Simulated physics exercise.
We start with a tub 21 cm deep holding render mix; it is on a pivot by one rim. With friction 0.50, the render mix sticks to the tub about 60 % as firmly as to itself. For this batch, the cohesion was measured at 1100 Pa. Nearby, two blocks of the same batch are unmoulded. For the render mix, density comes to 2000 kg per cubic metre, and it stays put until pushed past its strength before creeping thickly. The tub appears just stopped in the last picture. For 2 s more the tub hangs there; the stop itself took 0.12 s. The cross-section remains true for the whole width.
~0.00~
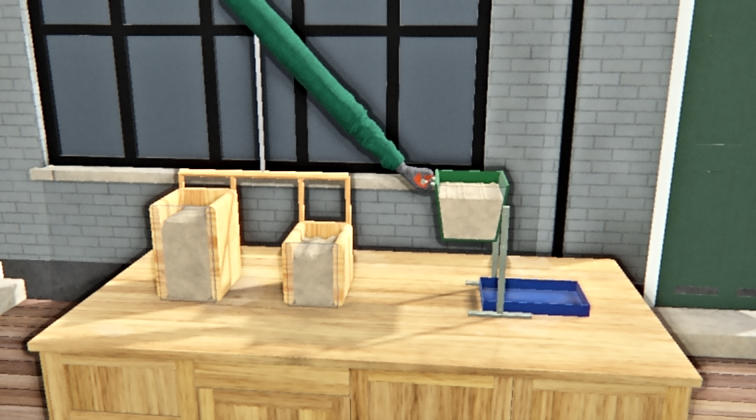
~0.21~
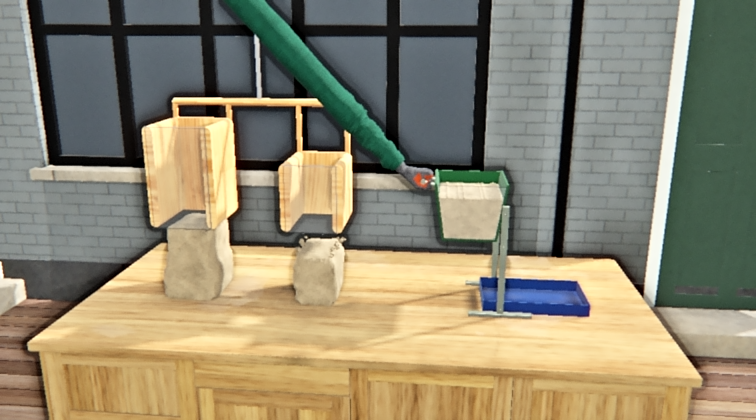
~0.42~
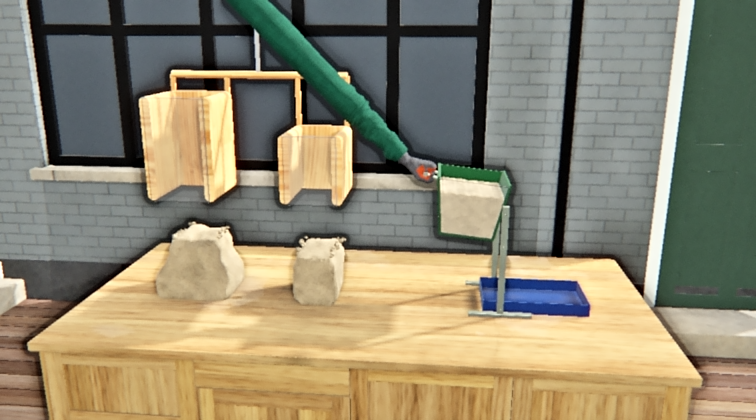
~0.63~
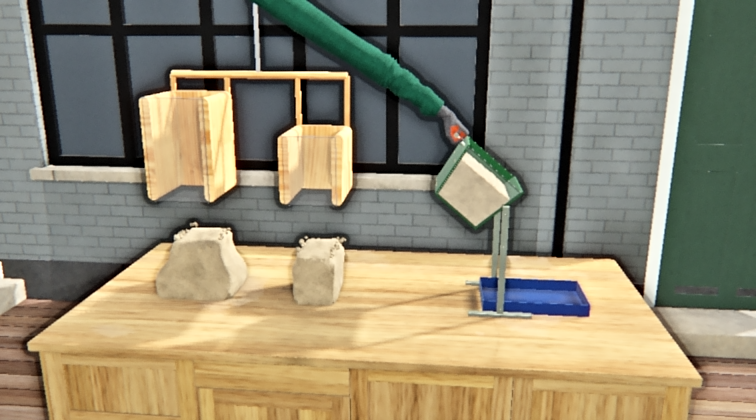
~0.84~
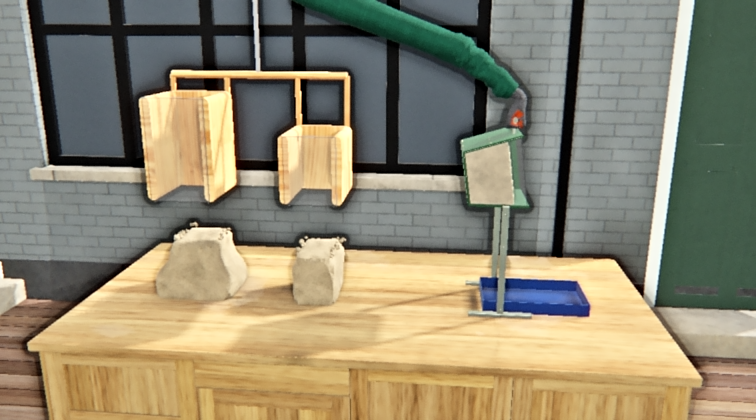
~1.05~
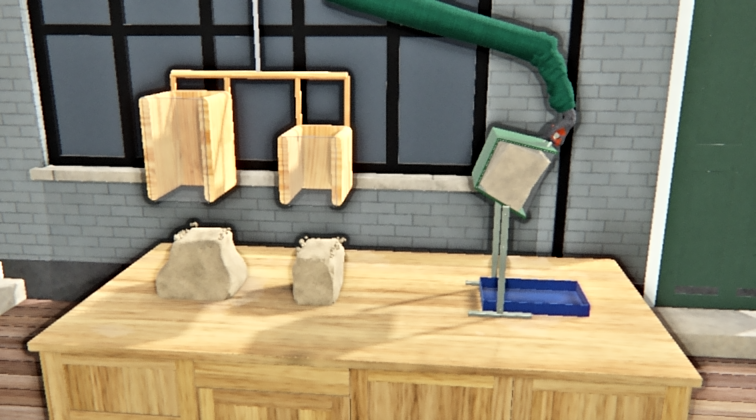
Two wooden moulds lifted off a pair of pale blocks, the left one slumping shorter and wider, and then a green arm swung a filled green tub up and over to the right above a blue tray.
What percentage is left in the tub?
About 0 %.
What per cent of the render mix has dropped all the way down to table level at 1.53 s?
Down at that time: Approx. 100 %.
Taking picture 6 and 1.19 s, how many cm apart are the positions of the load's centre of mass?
Displacement noted: Approx. 10 cm... about that.
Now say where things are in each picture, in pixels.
The first frame shows handle-side rim at (437, 184), tilt 0 degrees; top of the render mix at (484, 199); blocks stand 33 cm, 21 cm (left to right).
The second frame shows handle-side rim at (437, 184), tilt 0 degrees; top of the render mix at (484, 199); blocks stand 30 cm, 21 cm (left to right).
The third frame shows handle-side rim at (440, 178), tilt 6 degrees; top of the render mix at (445, 192); blocks stand 25 cm, 21 cm (left to right).
The fourth frame shows handle-side rim at (470, 147), tilt 40 degrees; top of the render mix at (463, 161); blocks stand 24 cm, 21 cm (left to right).
The fifth frame shows handle-side rim at (522, 138), tilt 82 degrees; top of the render mix at (505, 144); blocks stand 24 cm, 21 cm (left to right).
The sixth frame shows handle-side rim at (556, 155), tilt 111 degrees; top of the render mix at (510, 146); blocks stand 24 cm, 21 cm (left to right).
After 1.19 s, the tub is at 111 degrees and holds 60 %.
After 1.36 s, the tub is at 111 degrees and holds 0 %.
After 1.53 s, the tub is at 111 degrees and holds 0 %.
After 1.70 s, the tub is at 111 degrees and holds 0 %.
After 3.05 s, at the end, the tub is at 111 degrees and holds 0 %.
